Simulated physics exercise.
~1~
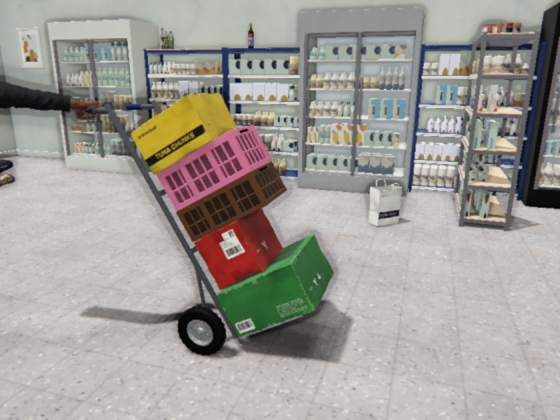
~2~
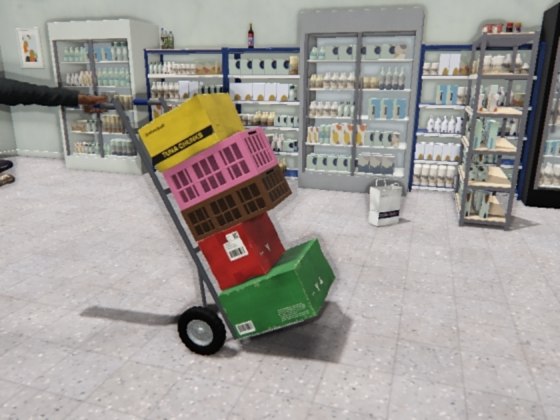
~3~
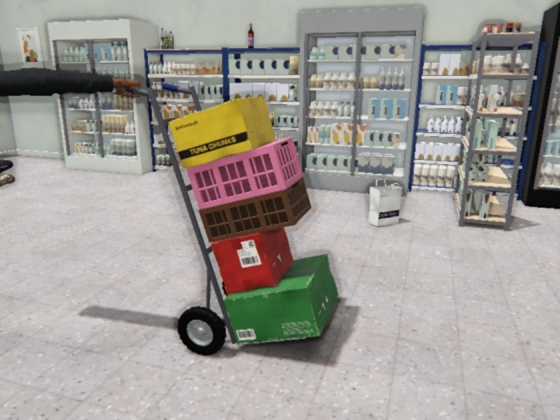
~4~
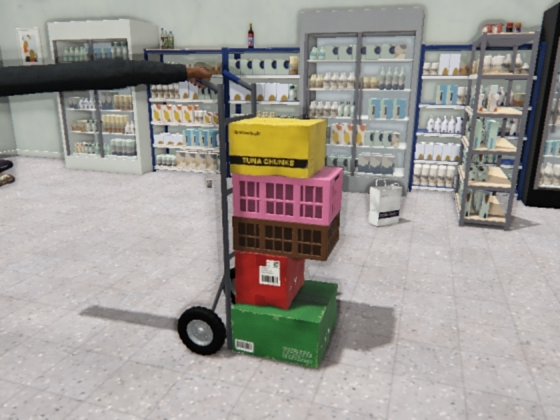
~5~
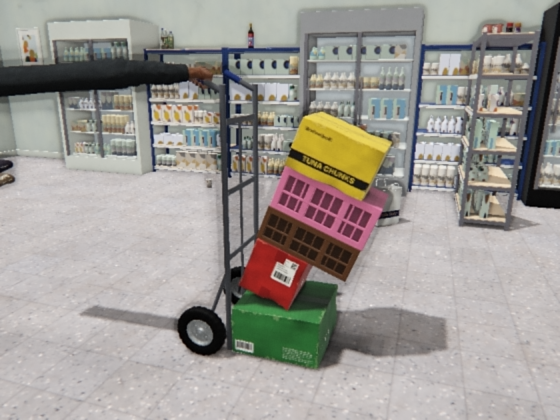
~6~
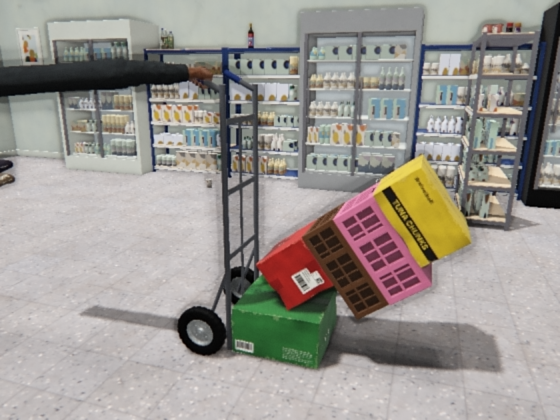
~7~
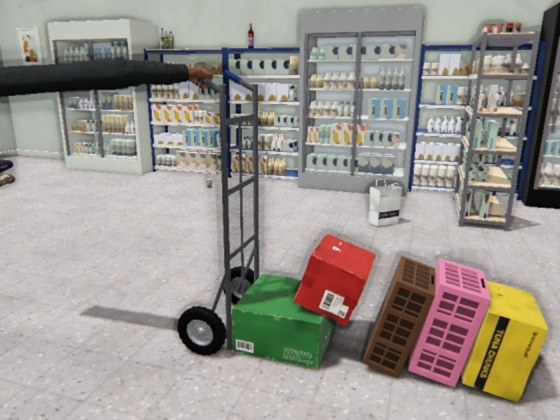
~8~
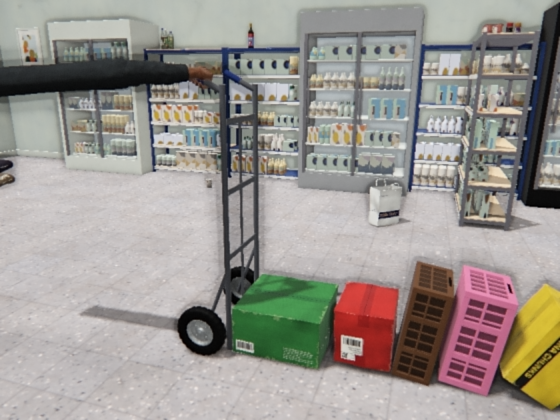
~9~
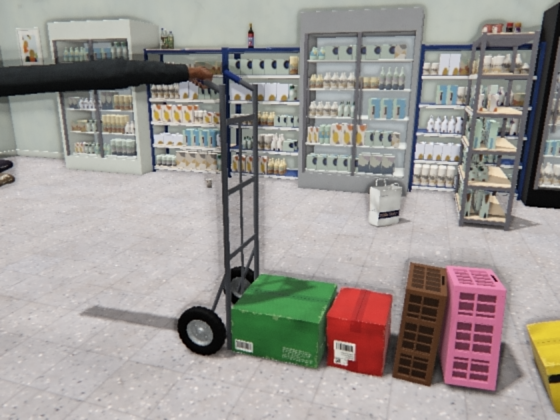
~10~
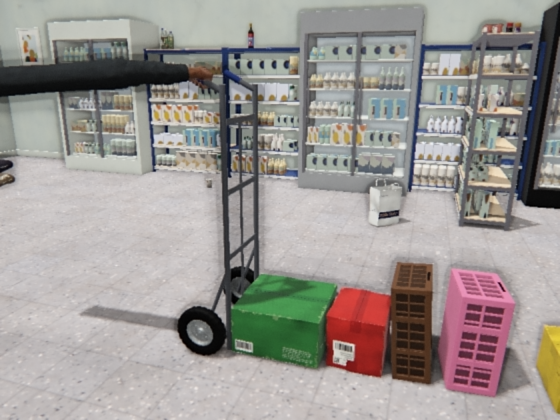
In this clip, a hand tips a loaded hand truck upright in a shop, and the stack topples to the right. The yellow box, pink crate, brown crate and red box end up on the floor, while the green box stays on the truck.
